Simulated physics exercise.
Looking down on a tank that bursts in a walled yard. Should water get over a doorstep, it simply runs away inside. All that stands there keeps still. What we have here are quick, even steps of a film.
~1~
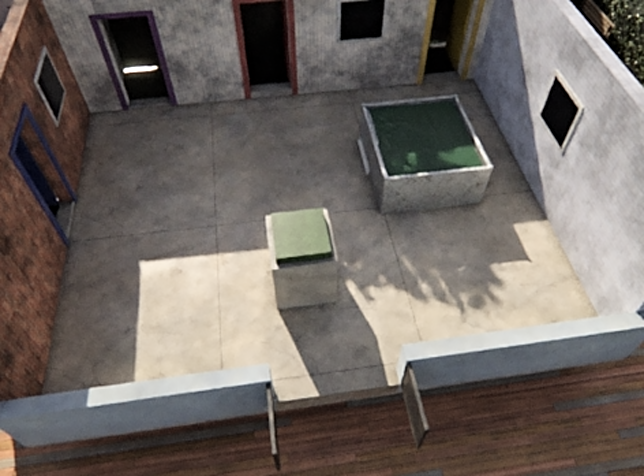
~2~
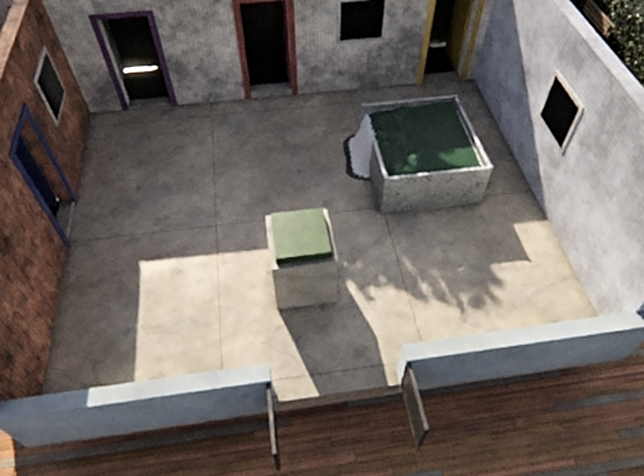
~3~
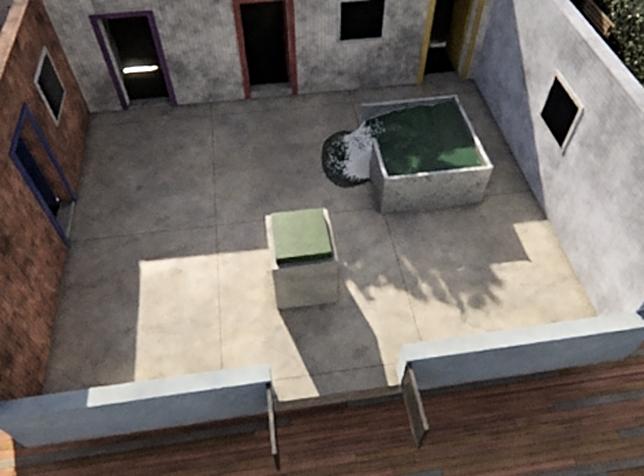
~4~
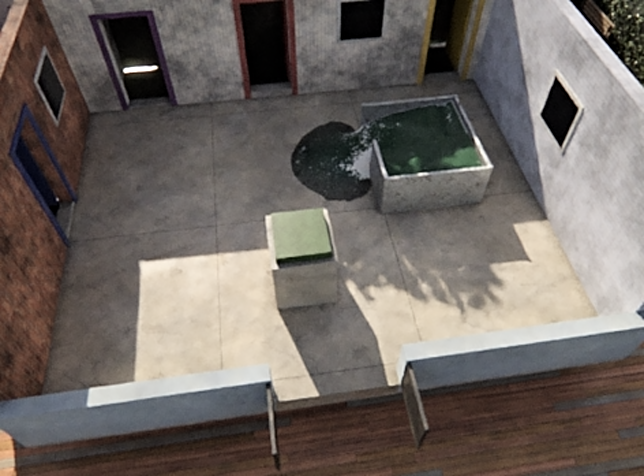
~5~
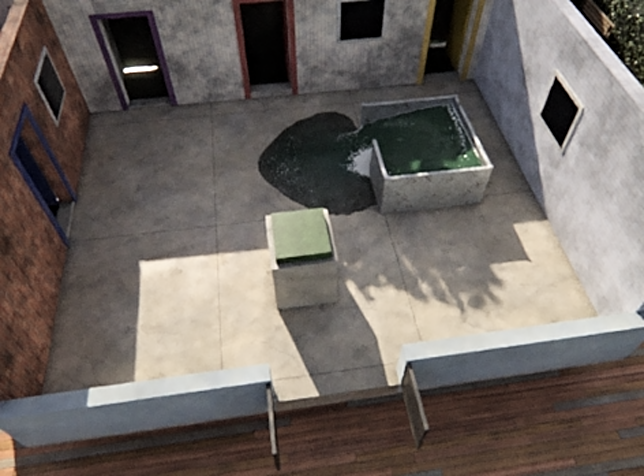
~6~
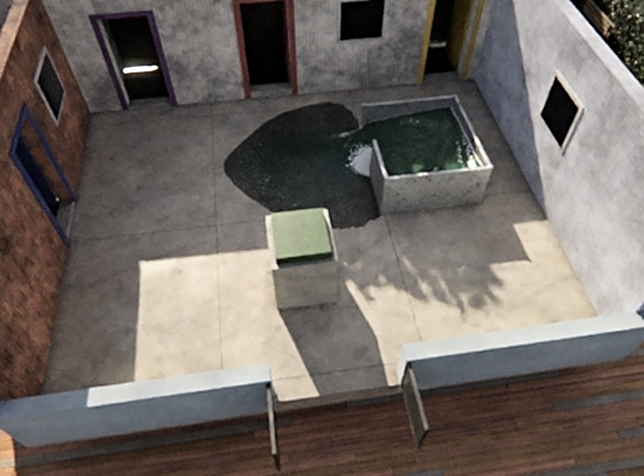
Water pours from the left side of a tank and spreads across the walled yard.
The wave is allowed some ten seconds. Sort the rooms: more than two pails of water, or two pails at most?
Purple door - more than two pails; red door - two pails at most; yellow door - two pails at most; blue door - more than two pails.
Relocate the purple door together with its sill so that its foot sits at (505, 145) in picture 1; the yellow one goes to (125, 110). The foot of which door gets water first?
Result: The one in red.
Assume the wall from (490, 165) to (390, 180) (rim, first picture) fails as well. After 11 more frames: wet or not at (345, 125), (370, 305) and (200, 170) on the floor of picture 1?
Result, in sequence: Spared by the spill, sodden, spared by the spill.
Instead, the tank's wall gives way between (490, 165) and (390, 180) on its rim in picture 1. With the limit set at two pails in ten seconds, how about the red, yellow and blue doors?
Log - red door keeps within bounds, yellow door runs over the limit, blue door keeps within bounds.
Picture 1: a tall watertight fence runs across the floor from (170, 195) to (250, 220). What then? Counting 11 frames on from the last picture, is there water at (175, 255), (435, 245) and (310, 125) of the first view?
Taking the points in turn, they are high and dry, high and dry and inundated.
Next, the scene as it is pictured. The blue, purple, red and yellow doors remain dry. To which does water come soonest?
Result: The red one is first.
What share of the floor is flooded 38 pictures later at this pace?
That's roughly 55 per cent.
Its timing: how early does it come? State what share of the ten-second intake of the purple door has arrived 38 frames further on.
Around 80 %.
A moment on, water covers 30 % of the floor; the purple door not reached, the red door wet at the sill, nothing in, the yellow door not reached, the blue door not reached.
Next, water covers 45 % of the floor; the purple door under two buckets in, the red door under two buckets in, the yellow door not reached, the blue door under two buckets in.
Then, water covers 55 % of the floor; the purple door under two buckets in, the red door under two buckets in, the yellow door not reached, the blue door over two buckets in.
Later, water covers 55 % of the floor; the purple door over two buckets in, the red door under two buckets in, the yellow door not reached, the blue door over two buckets in.
In the end, water covers 80 % of the floor; the purple door far over two buckets in, the red door under two buckets in, the yellow door not reached, the blue door over two buckets in.
